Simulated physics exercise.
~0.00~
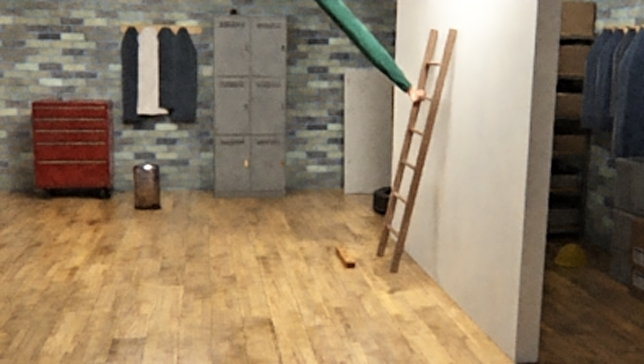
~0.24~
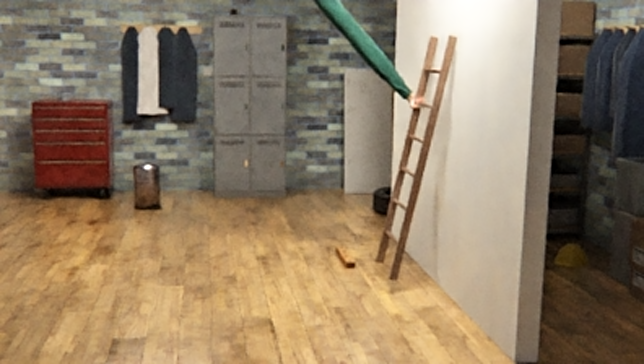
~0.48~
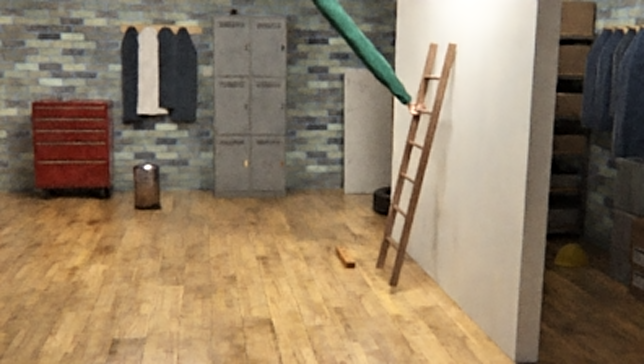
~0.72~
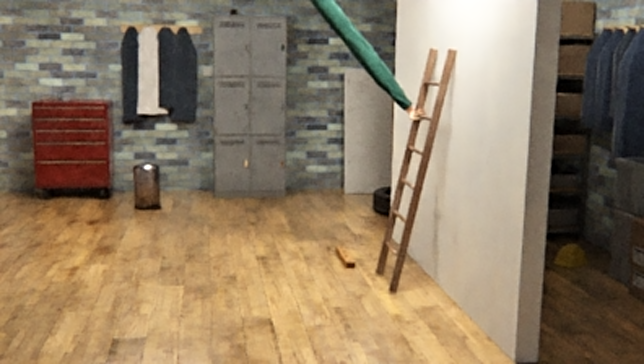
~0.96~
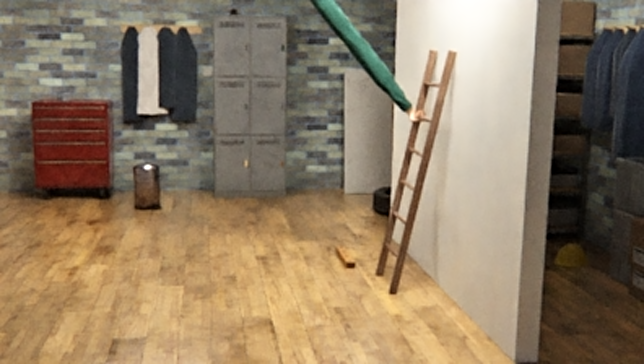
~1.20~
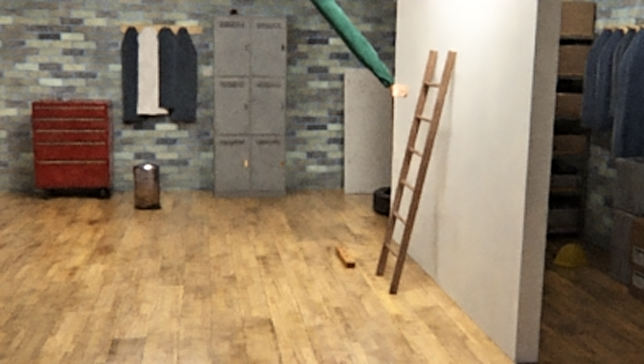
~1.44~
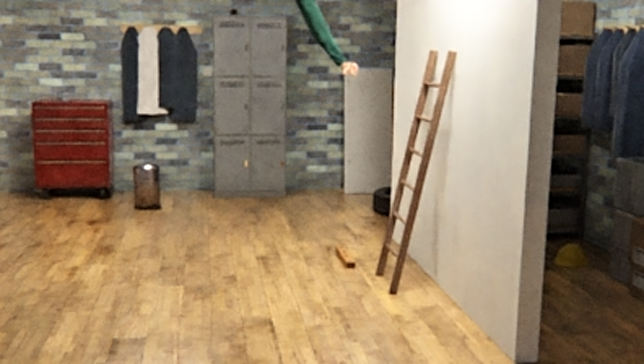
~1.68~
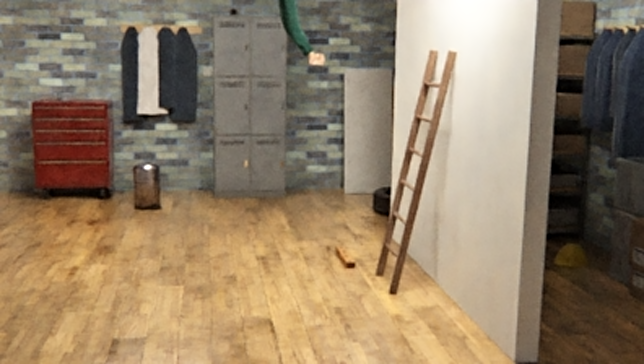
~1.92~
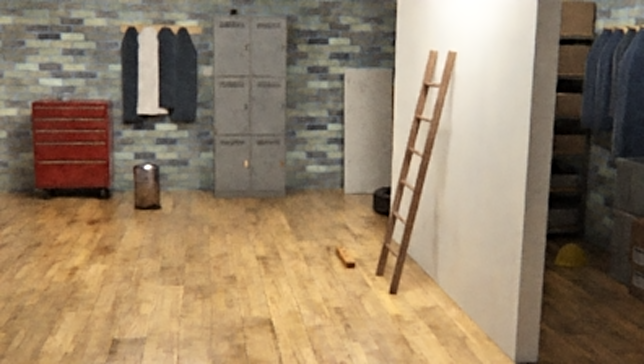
An arm in a green sleeve reaches down from the top of a workshop with a wooden floor and blue-grey brick walls, seen from a fixed spot across the room. Its hand holds a brown ladder against the pale partition at right, with a small strip of wood on the floor near its foot. Behind stand a red tool chest, a small bin, hanging coats and grey lockers. The hand eases the ladder slightly downward until it settles. Then it lets go, draws back up and to the left, and leaves view. The ladder stays leaning, motionless.
